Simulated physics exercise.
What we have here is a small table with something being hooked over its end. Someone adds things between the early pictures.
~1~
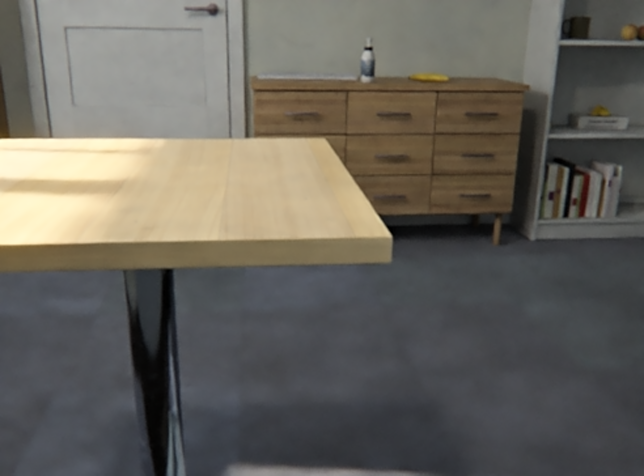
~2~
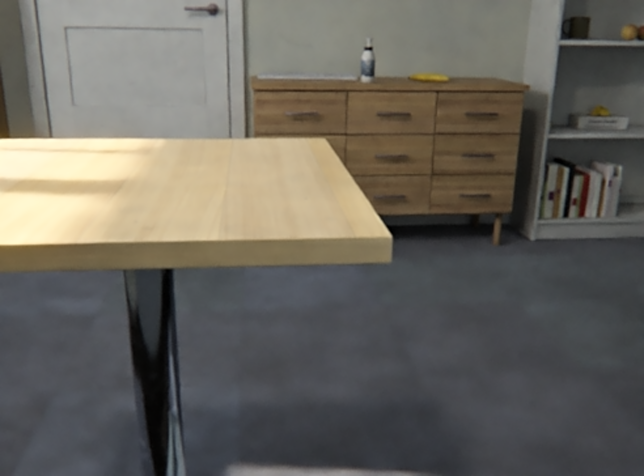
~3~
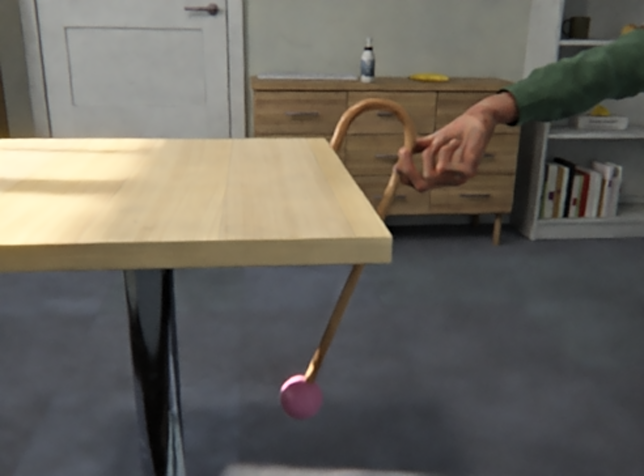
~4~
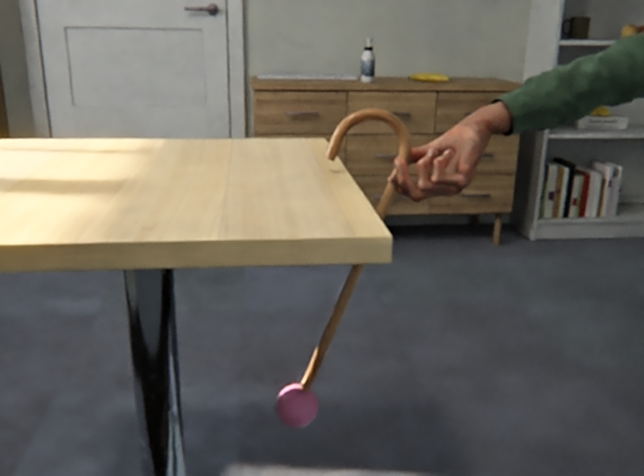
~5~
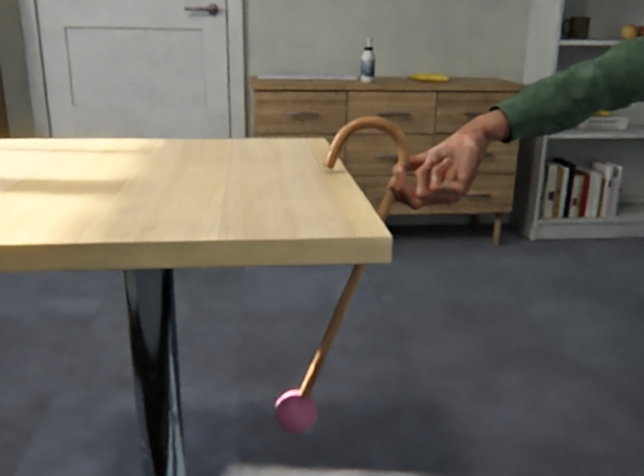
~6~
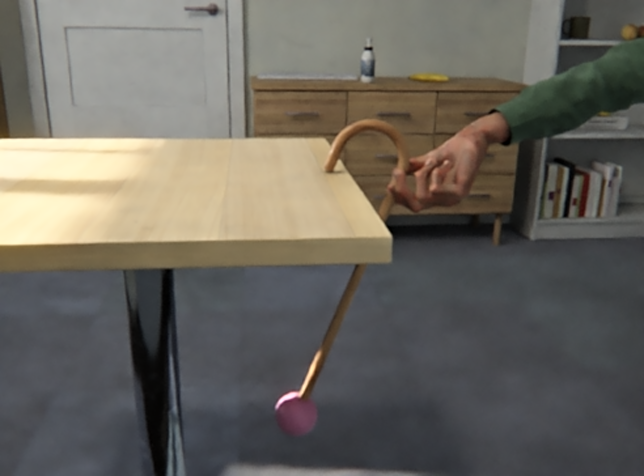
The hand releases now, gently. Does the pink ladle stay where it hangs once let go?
Yes.
Then, 0.40 s past the last view, pink ladle at rest near (328, 286).
Finally, the pink ladle remains in place, near (327, 286).
